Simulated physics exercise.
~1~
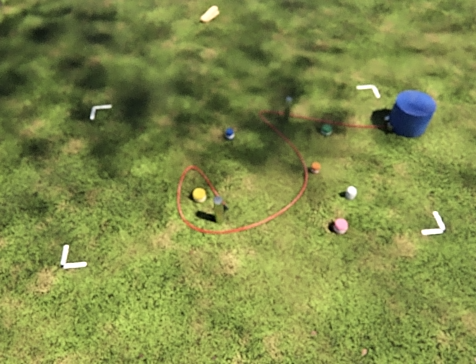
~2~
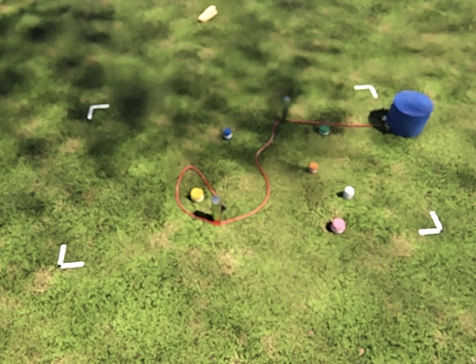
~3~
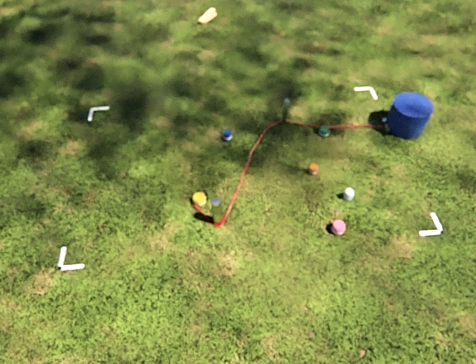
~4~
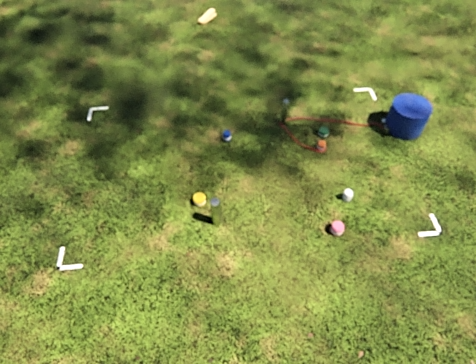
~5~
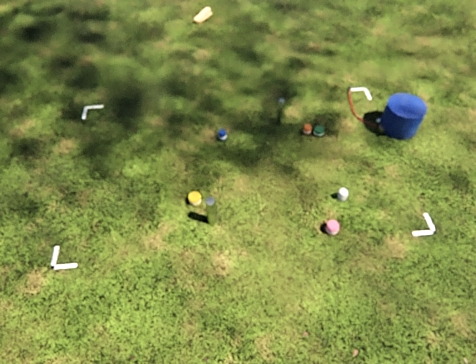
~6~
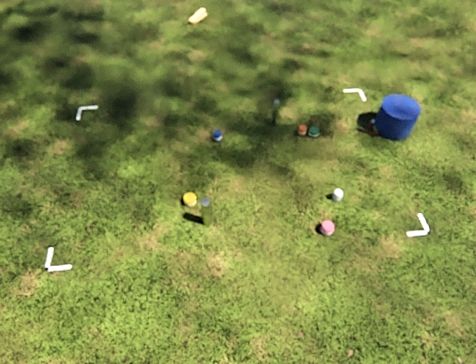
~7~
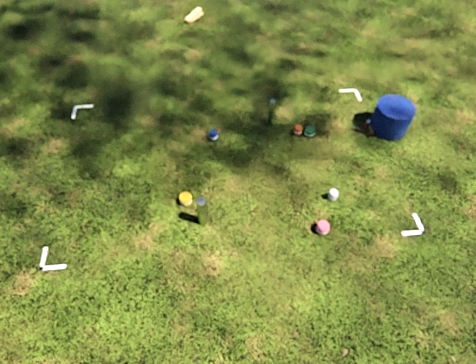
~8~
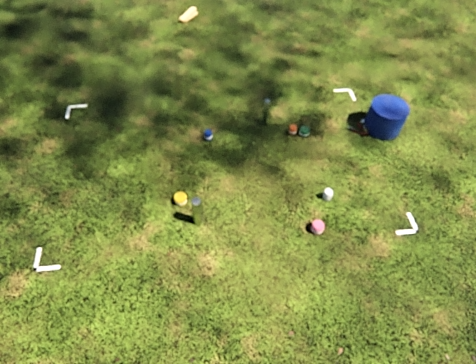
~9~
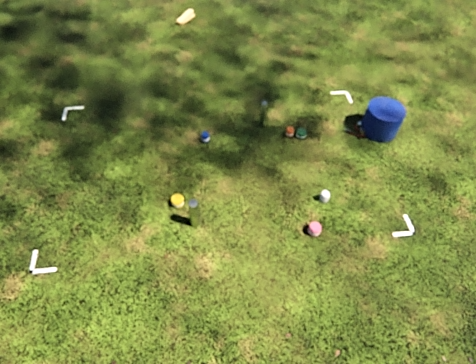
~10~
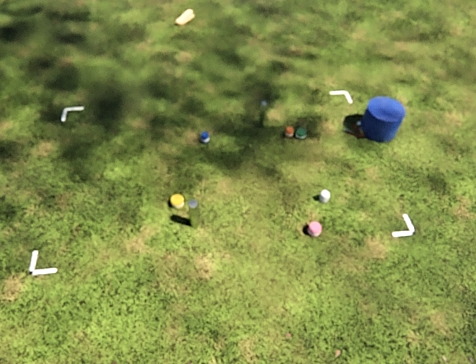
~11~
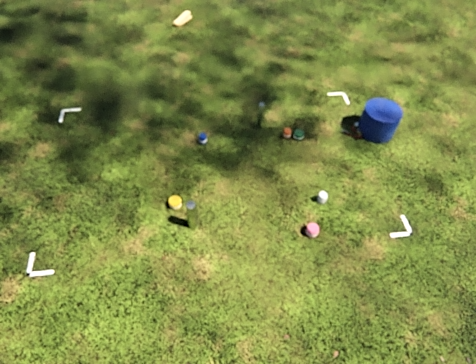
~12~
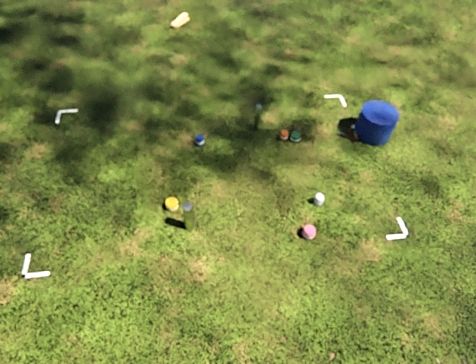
A red cord stretches from a big blue drum at the upper right and loops across a sunlit, patchily shaded lawn, seen from above at an angle. Around it sit small blue, green, orange, white, pink and yellow containers, the yellow one at the lower left inside the loop, with white corner marks beyond. The cord draws in toward the drum, its loop shrinking around the yellow container and then straightening. Its end sweeps right, carrying the orange container up beside the green one. The last of the cord slips away to the drum, and the containers rest still as the view drifts slightly right.
